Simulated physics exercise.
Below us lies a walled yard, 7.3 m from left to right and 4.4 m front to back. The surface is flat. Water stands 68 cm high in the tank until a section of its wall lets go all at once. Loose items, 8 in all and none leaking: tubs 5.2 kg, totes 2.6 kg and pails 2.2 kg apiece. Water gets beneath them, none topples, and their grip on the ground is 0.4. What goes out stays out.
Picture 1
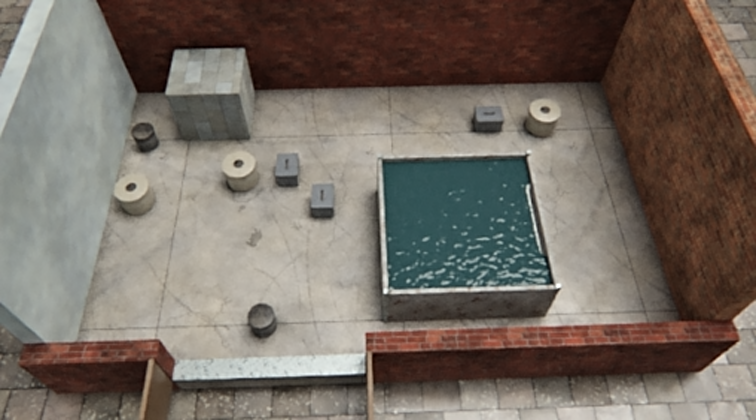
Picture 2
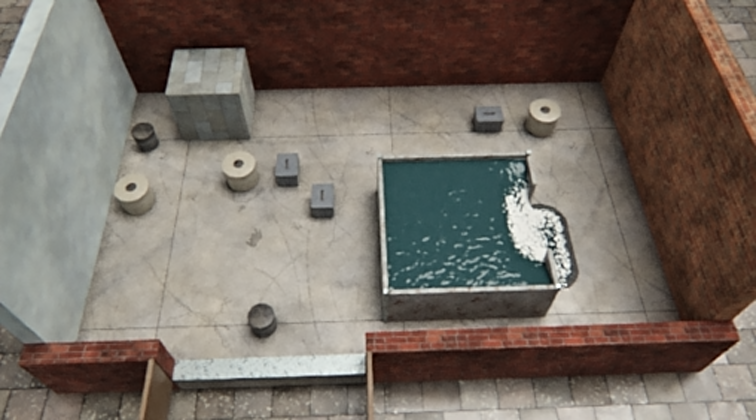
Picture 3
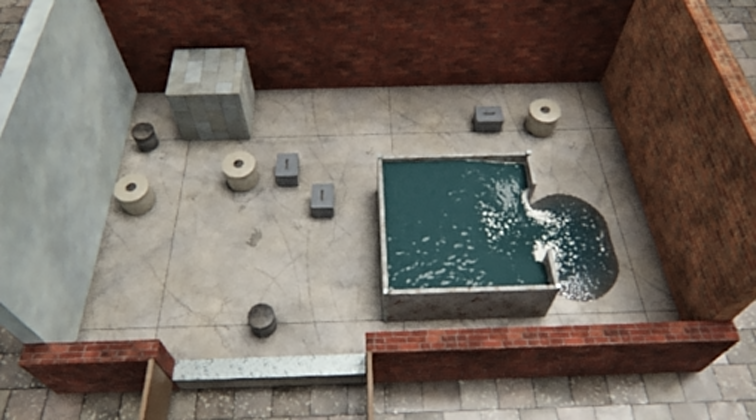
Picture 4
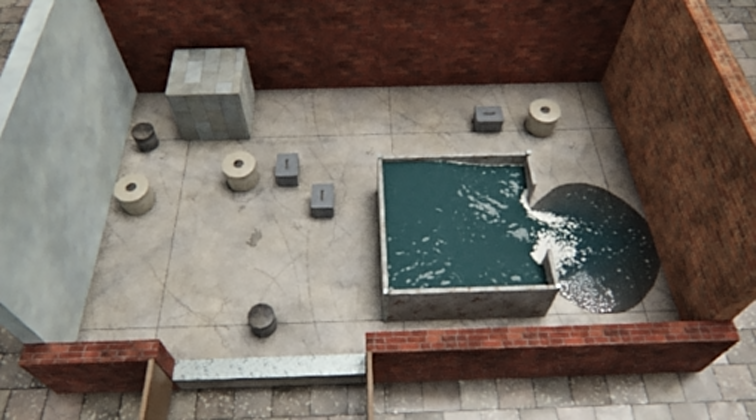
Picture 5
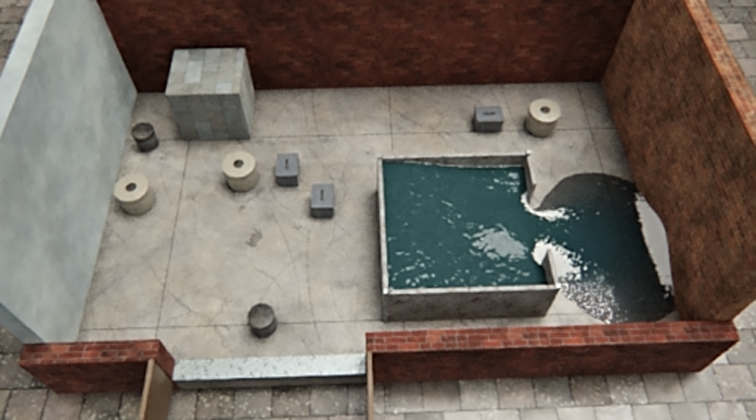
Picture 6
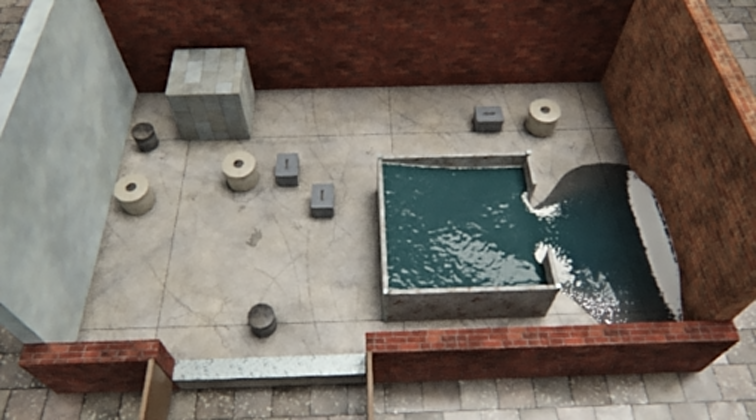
At first, dark green water fills a square walled tank in a brick-sided yard, with small blocks and round containers scattered around. Then white, foaming water bursts through the tank's right side and spreads across the floor to the right-hand wall, while the level inside drops slightly and the scattered objects stay still.
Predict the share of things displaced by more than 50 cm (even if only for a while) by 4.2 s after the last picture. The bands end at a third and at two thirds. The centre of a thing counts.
It is from one to two thirds.
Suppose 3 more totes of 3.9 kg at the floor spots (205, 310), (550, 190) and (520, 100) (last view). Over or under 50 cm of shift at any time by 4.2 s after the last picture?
In turn: Past it, less, over.
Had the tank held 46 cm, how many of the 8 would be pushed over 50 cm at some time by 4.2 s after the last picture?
Then 3.
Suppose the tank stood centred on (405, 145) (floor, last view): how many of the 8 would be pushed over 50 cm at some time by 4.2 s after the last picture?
Then 3.
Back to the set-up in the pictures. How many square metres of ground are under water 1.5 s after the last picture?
Some 11.0 m2.
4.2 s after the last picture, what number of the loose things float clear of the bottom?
I count 2.
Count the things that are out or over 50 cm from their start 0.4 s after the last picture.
By then 0.
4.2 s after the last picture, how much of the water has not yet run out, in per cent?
Some 98 per cent remains.
Then, 0.4 s after the last picture 0 of 8 are over 50 cm from their spots; 0 afloat.
Then, 1.5 s after the last picture 0 of 8 are over 50 cm from their spots; 0 afloat.
Then, 2.8 s after the last picture 3 of 8 are over 50 cm from their spots; 1 afloat.
Then, 4.2 s after the last picture 3 of 8 are over 50 cm from their spots, and 3 have been at some point; 2 afloat.
